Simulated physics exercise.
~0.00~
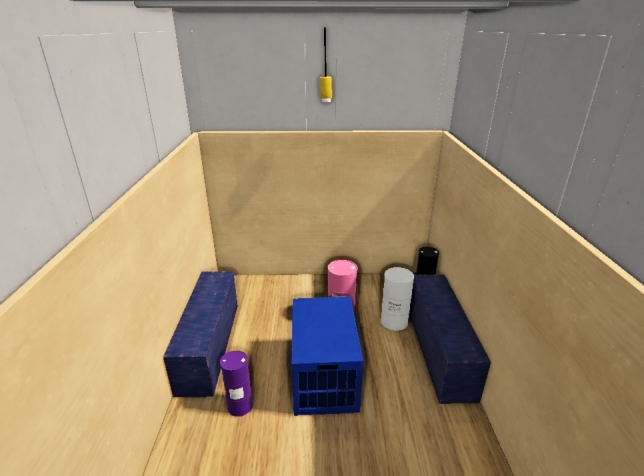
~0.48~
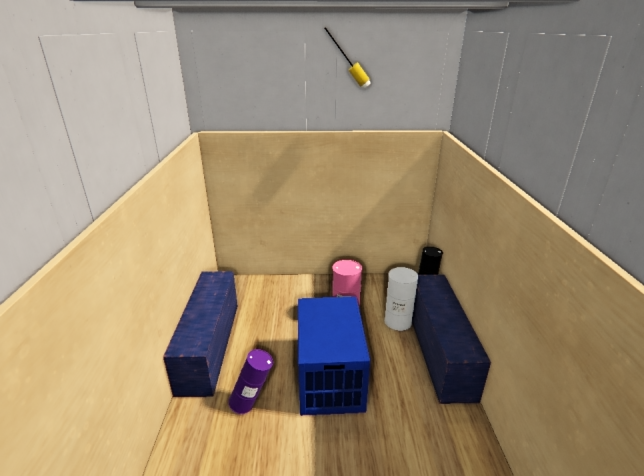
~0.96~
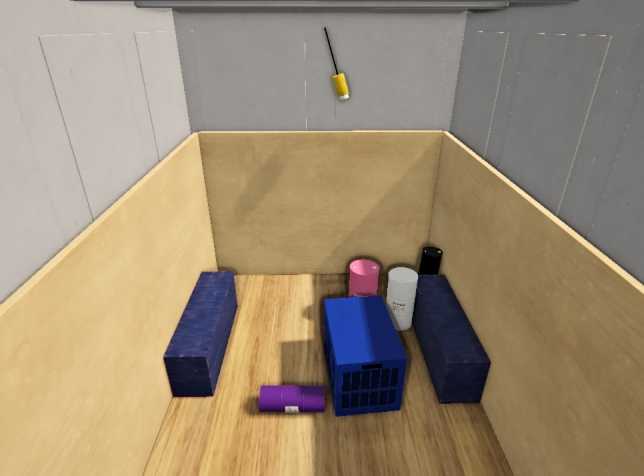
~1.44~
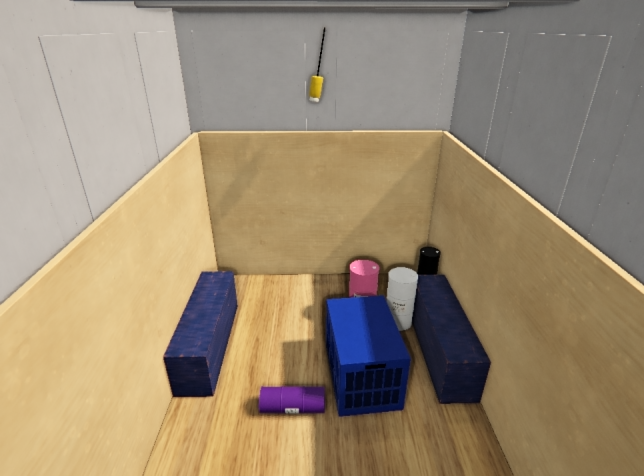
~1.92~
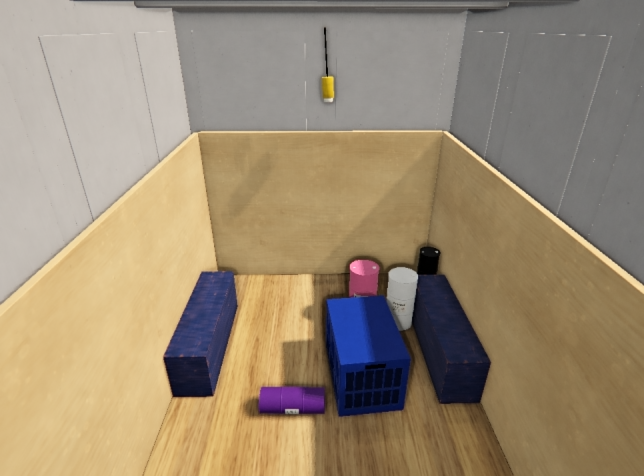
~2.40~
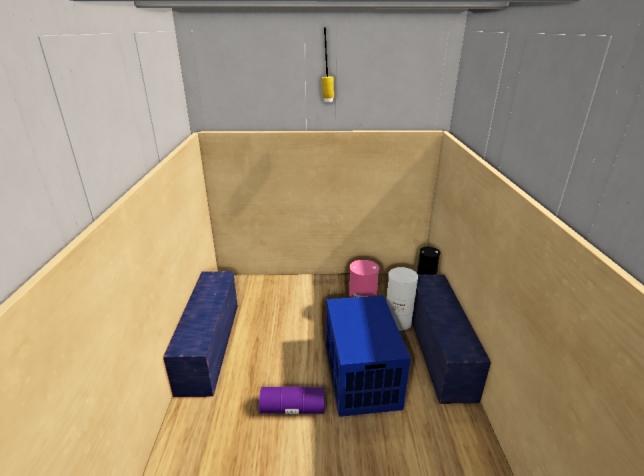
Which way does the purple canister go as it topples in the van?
The purple canister goes to the right and ends up lying on its side.
The purple canister tips over to the right, and the blue chest slides right.
